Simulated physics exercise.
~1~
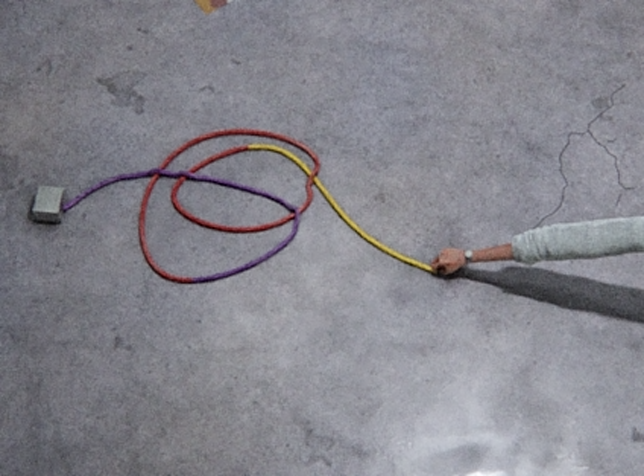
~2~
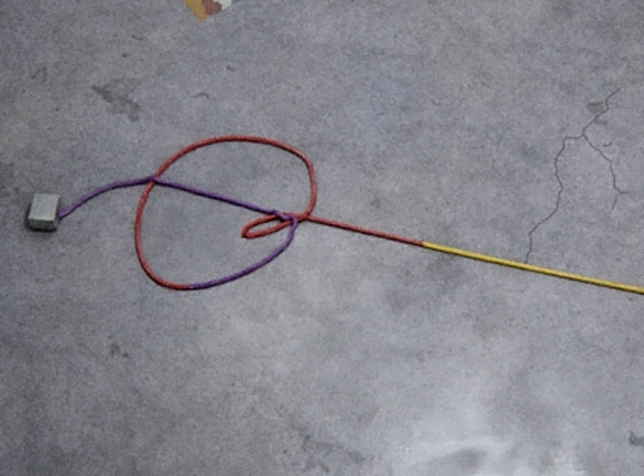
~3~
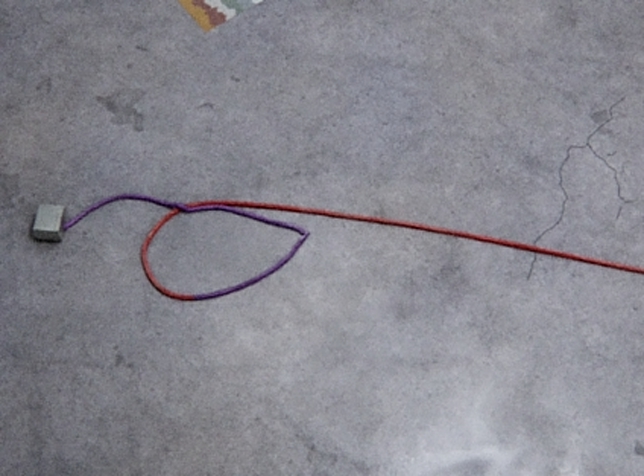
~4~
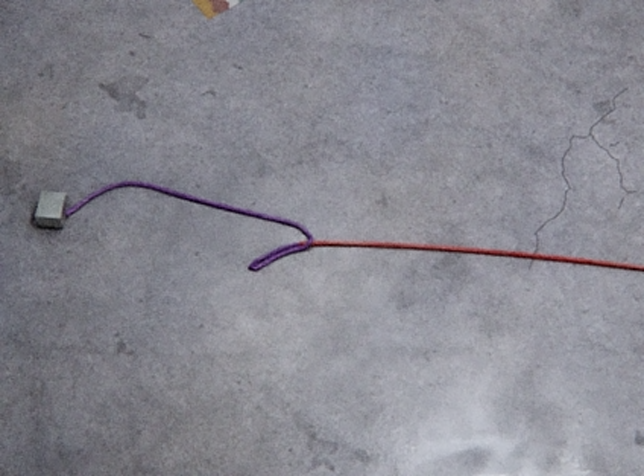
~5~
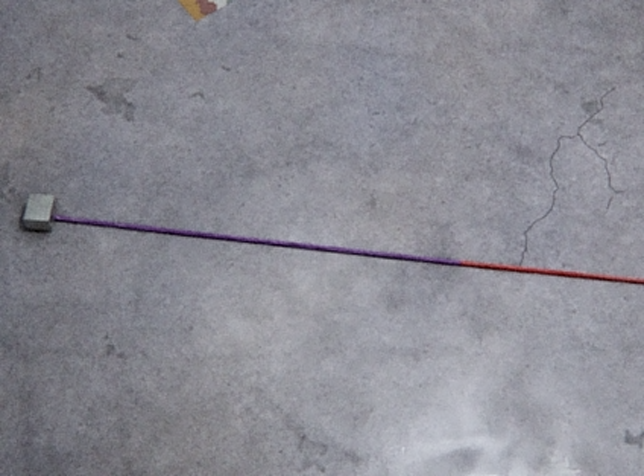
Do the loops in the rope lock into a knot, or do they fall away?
The loops fall away, and the rope pulls out straight.
At the start, a rope of purple, red and yellow stretches lies in overlapping loops on a grey concrete floor, with a small block at its left end and a hand holding the yellow right end. The yellow end moves off to the right, and the inner loop shrinks to a small red one. That loop disappears, leaving one larger loop of red and purple. This shrinks in turn to a narrow purple fold. Finally the fold is gone, and the rope runs straight from the block out past the right edge, with no knot in view.
